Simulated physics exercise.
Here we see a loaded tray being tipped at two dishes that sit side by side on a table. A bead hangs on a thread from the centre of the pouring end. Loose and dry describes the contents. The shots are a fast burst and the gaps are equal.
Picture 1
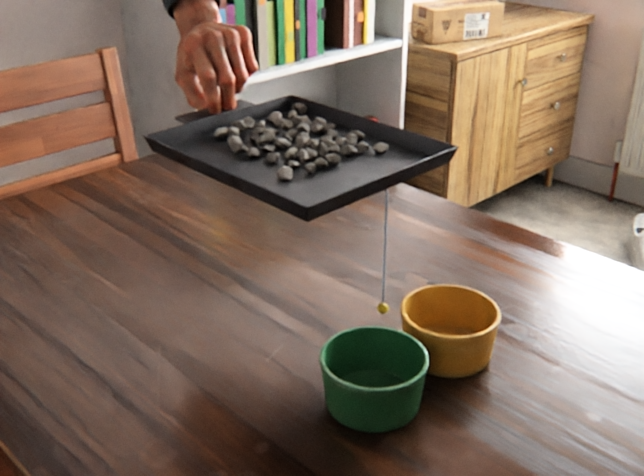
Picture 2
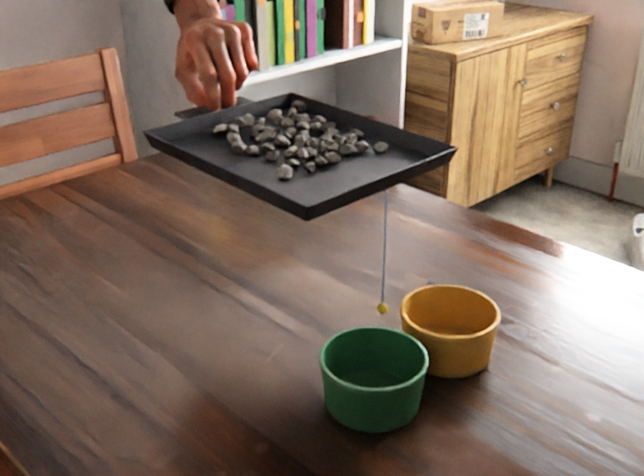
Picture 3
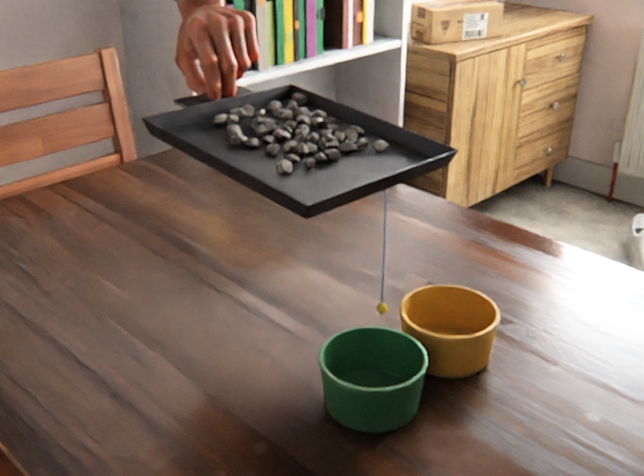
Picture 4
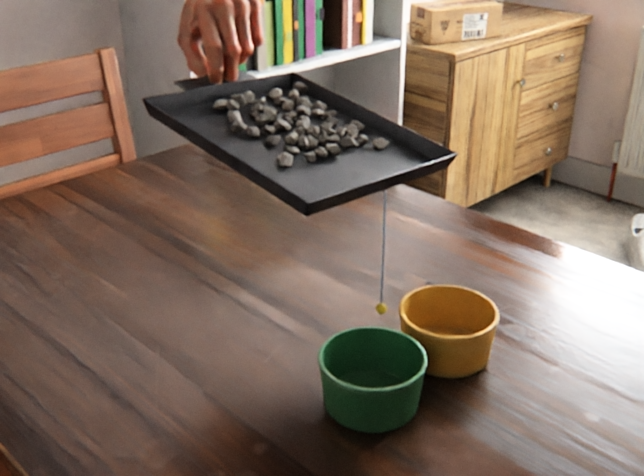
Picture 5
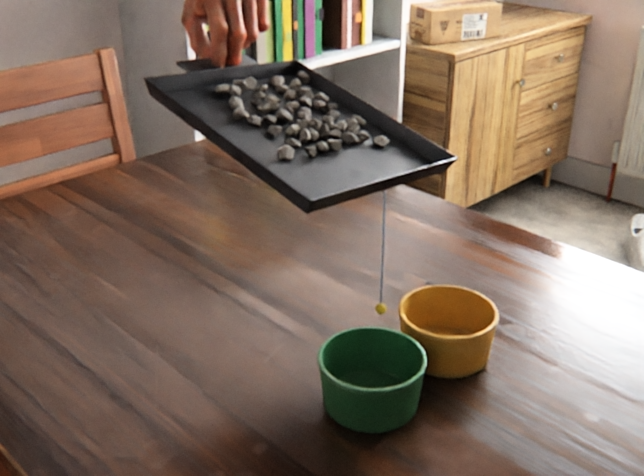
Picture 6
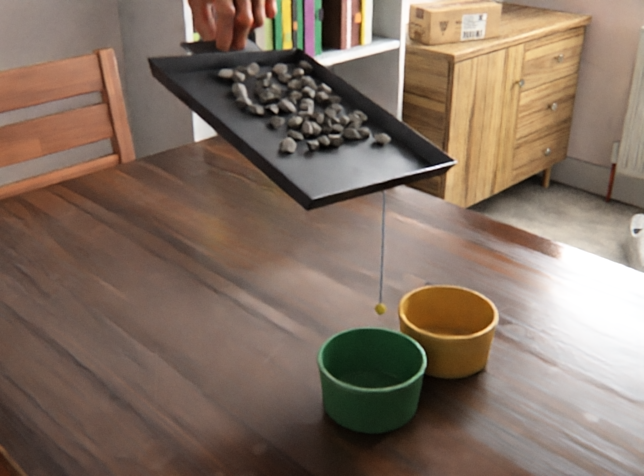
A hand held a black tray of dark gravel above a green bowl and a yellow bowl on a wooden table, then slowly raised its end, tilting the tray toward the near right side.
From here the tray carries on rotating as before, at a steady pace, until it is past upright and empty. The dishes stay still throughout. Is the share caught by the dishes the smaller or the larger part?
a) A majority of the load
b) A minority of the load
A majority of the load.
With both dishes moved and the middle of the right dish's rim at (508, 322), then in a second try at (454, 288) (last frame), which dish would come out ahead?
Try 1: The dish to the right; try 2: The dish to the right.
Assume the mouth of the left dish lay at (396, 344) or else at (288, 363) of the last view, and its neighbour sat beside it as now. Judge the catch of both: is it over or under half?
So that's a greater portion the first time round, a lesser portion the second.
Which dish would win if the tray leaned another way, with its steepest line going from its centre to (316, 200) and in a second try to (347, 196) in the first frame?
For the first slope the lefthand dish, for the second the lefthand dish.
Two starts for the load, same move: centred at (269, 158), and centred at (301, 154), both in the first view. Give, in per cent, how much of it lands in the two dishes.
Estimate: 70 % first, 80 % second.
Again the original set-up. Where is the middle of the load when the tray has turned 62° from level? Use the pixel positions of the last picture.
Load centre: Approx. (427, 164).
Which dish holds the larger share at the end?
So the winner turns out to be the right-side one.
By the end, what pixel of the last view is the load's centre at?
Resting centre, last frame: Roughly (451, 339).
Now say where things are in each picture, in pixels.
In the first picture, corners of the pouring end at (307, 203) and (450, 146), level; middle of the load at (301, 142), bits of gravel; left dish at (413, 398); right dish at (488, 347); bead on its thread at (383, 308).
In the second picture, corners of the pouring end at (307, 203) and (450, 147), level; middle of the load at (301, 140).
In the third picture, corners of the pouring end at (308, 201) and (450, 149), tipped barely, lowest at the right corner; middle of the load at (301, 135).
In the fourth picture, corners of the pouring end at (309, 198) and (450, 153), tipped a little, lowest at the right corner; middle of the load at (302, 126).
In the fifth picture, corners of the pouring end at (310, 196) and (450, 156), tipped a little, lowest at the right corner; middle of the load at (303, 118).
In the sixth picture, corners of the pouring end at (312, 194) and (450, 159), tipped clearly, lowest at the right corner; middle of the load at (305, 110); left dish at (410, 399); right dish at (485, 347).
Soon after the last picture, tray tipped steeply; most on the tray; a small part in the air.
A little later, tray tipped past a quarter turn; a small part on the tray; about half in the right dish; about a quarter outside both; about a quarter in the air.
Later still, tray tipped past a quarter turn; most in the right dish; about a quarter outside both.
At rest, tray tipped past a quarter turn; none in the left dish; most in the right dish; about a quarter outside both.
